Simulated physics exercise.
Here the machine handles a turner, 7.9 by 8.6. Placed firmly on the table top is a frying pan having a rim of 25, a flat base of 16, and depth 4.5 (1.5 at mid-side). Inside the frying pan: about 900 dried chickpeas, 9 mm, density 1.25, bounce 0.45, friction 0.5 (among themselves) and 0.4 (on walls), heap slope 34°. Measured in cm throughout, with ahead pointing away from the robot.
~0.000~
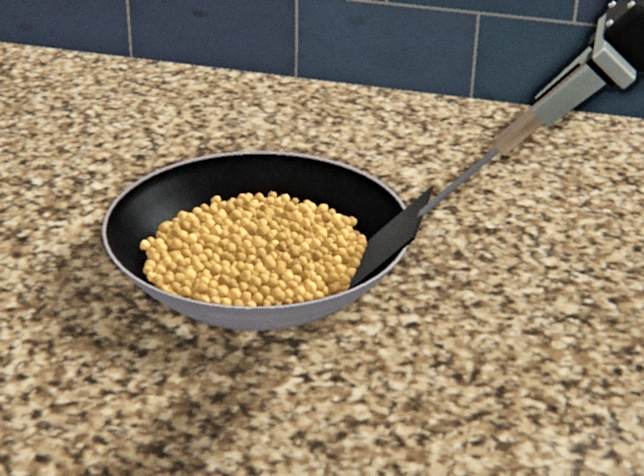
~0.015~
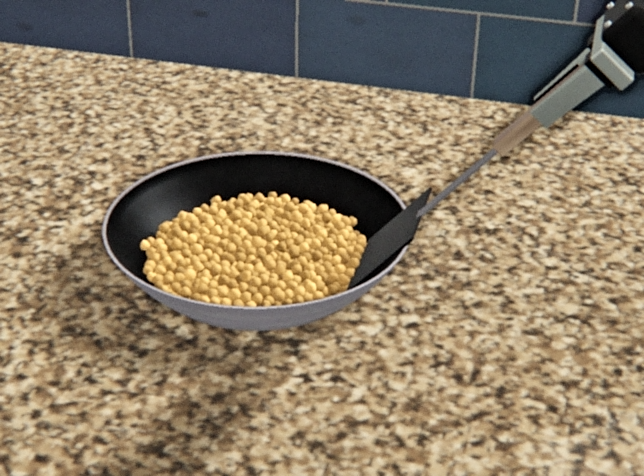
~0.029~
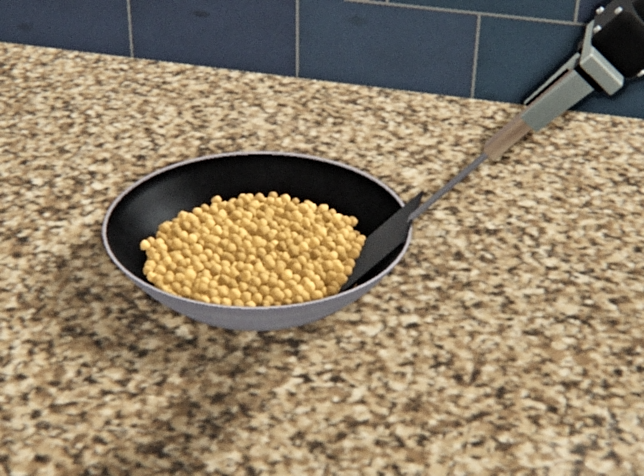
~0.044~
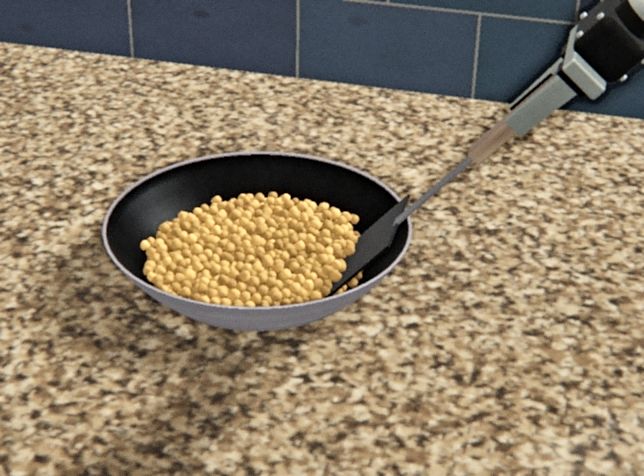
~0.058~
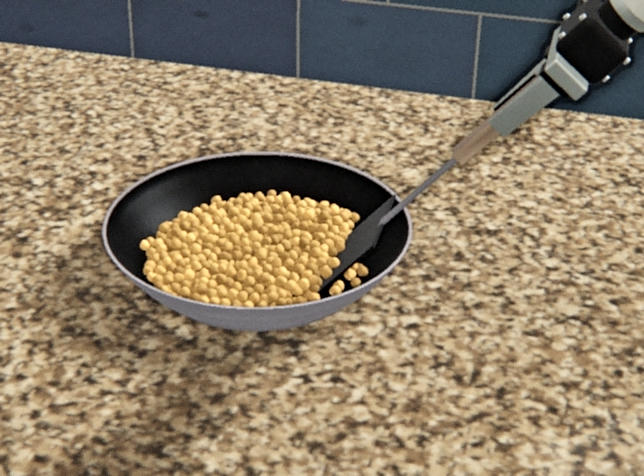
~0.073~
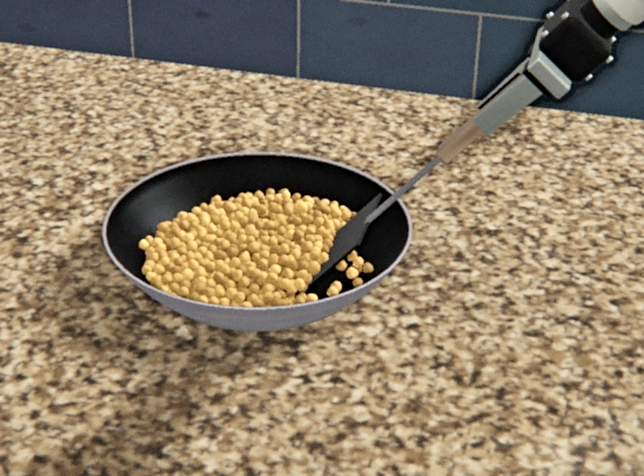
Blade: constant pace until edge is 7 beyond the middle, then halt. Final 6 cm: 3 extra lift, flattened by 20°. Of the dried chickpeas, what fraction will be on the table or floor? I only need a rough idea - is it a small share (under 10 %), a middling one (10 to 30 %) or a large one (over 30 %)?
A small one, under 10 %.
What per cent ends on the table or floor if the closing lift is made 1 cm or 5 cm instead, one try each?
I'd put it near 5 in a hundred, then near 15 in a hundred.
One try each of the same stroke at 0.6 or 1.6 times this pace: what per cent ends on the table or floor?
Estimates, in order: 0 % and 25 %.
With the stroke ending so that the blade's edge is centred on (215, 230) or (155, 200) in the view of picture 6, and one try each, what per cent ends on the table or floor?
Respectively about 0 and 30 percent end on the table or floor.
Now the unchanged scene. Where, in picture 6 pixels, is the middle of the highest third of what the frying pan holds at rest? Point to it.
The centre sits at about (162, 221).
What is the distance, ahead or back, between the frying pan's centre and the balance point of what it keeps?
4.5 cm ahead.
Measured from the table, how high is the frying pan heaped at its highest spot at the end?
Roughly 6.0 centimetres.
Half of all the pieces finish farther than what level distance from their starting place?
Somewhere around 4 centimetres, I'd say.
After 0.12 s, sloping 50°, highest piece 7 above the table; 900 in the frying pan.
After 0.17 s, sloping 42°, highest piece 7 above the table; 900 in the frying pan.
After 0.39 s, sloping 30°, highest piece 6 above the table; 839 in the frying pan, 53 on the table or floor, 8 on the blade or in flight.
After 1.44 s, sloping 30°, highest piece 6 above the table; 838 in the frying pan, 62 on the table or floor.
In the end, 838 in the frying pan, 62 on the table or floor. That is 7 % on the table or floor.
